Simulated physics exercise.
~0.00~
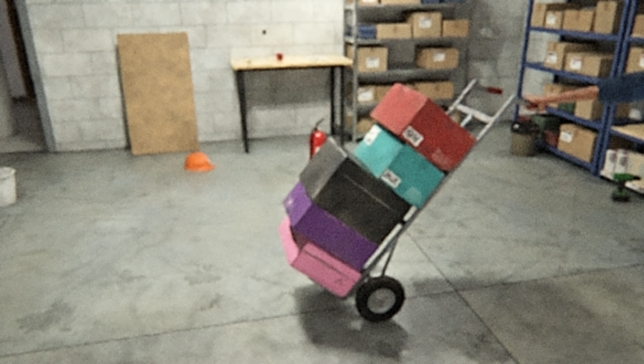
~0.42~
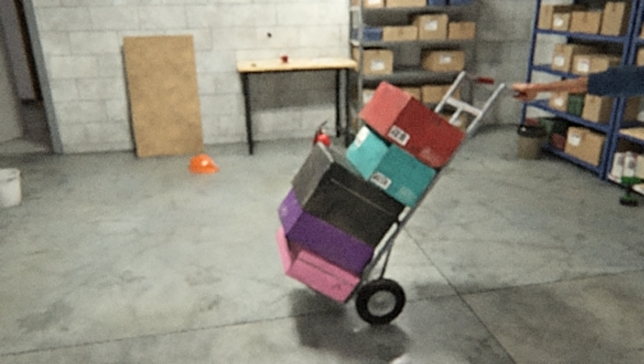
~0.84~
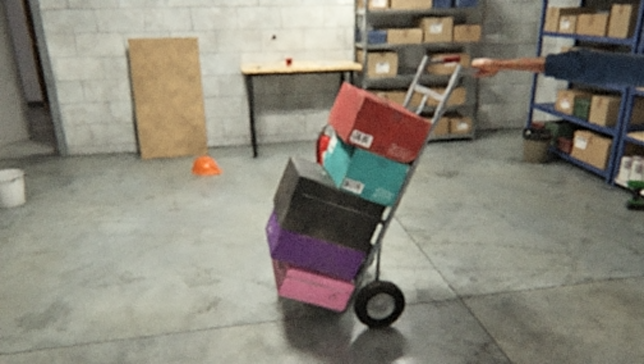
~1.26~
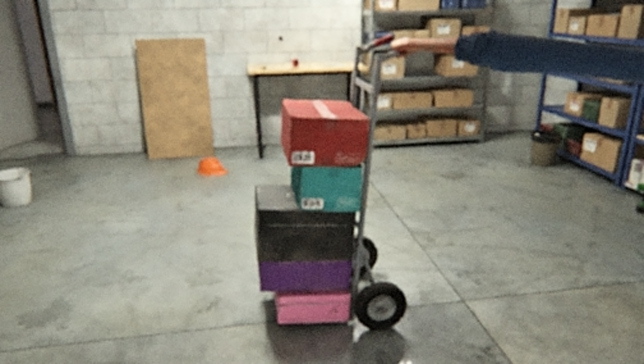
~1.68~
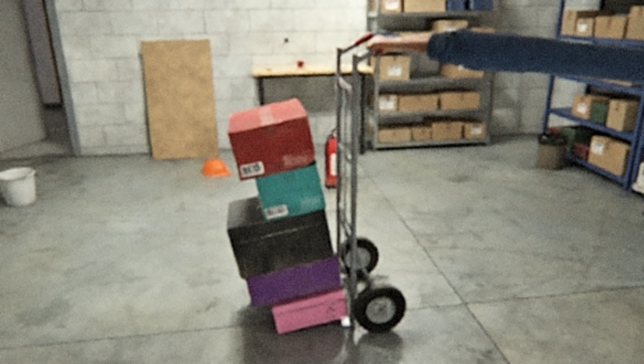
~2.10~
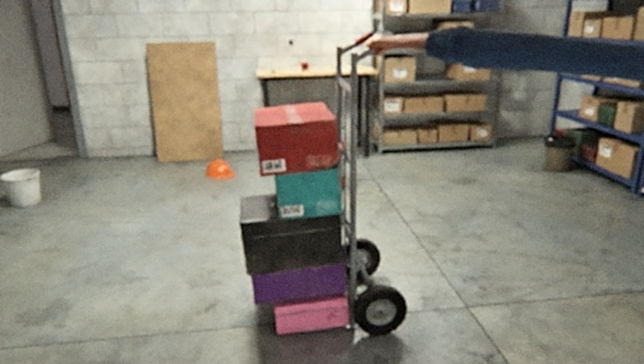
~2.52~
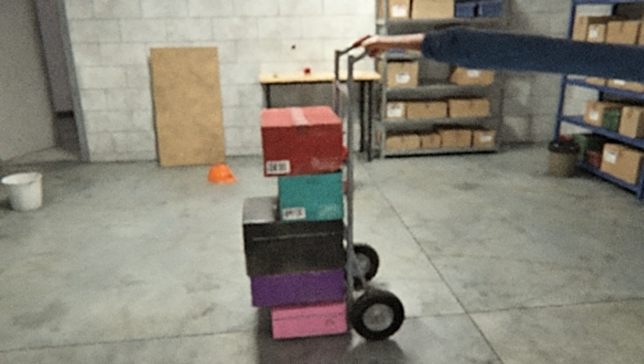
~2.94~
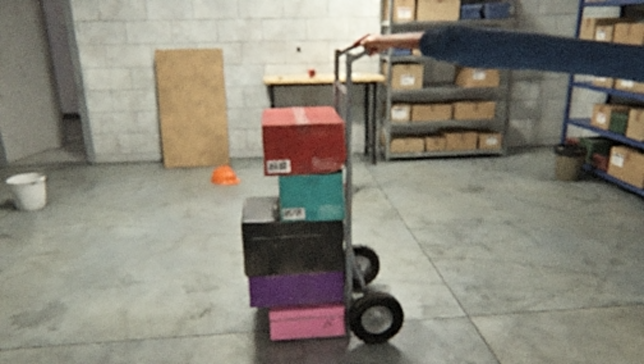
A hand truck stacked with five unfastened boxes leans back toward the right on a workshop's concrete floor, seen from the side, with shelves and a workbench behind. From the top, the load runs red, turquoise, black, purple and pink. An arm reaching in from the right holds the handle and lets the truck swing forward until it stands upright. As it stops, the stack tips leftward, the upper boxes leaning clear of the frame. The boxes then rock back and settle, and the whole stack remains standing, slightly uneven, with nothing fallen.
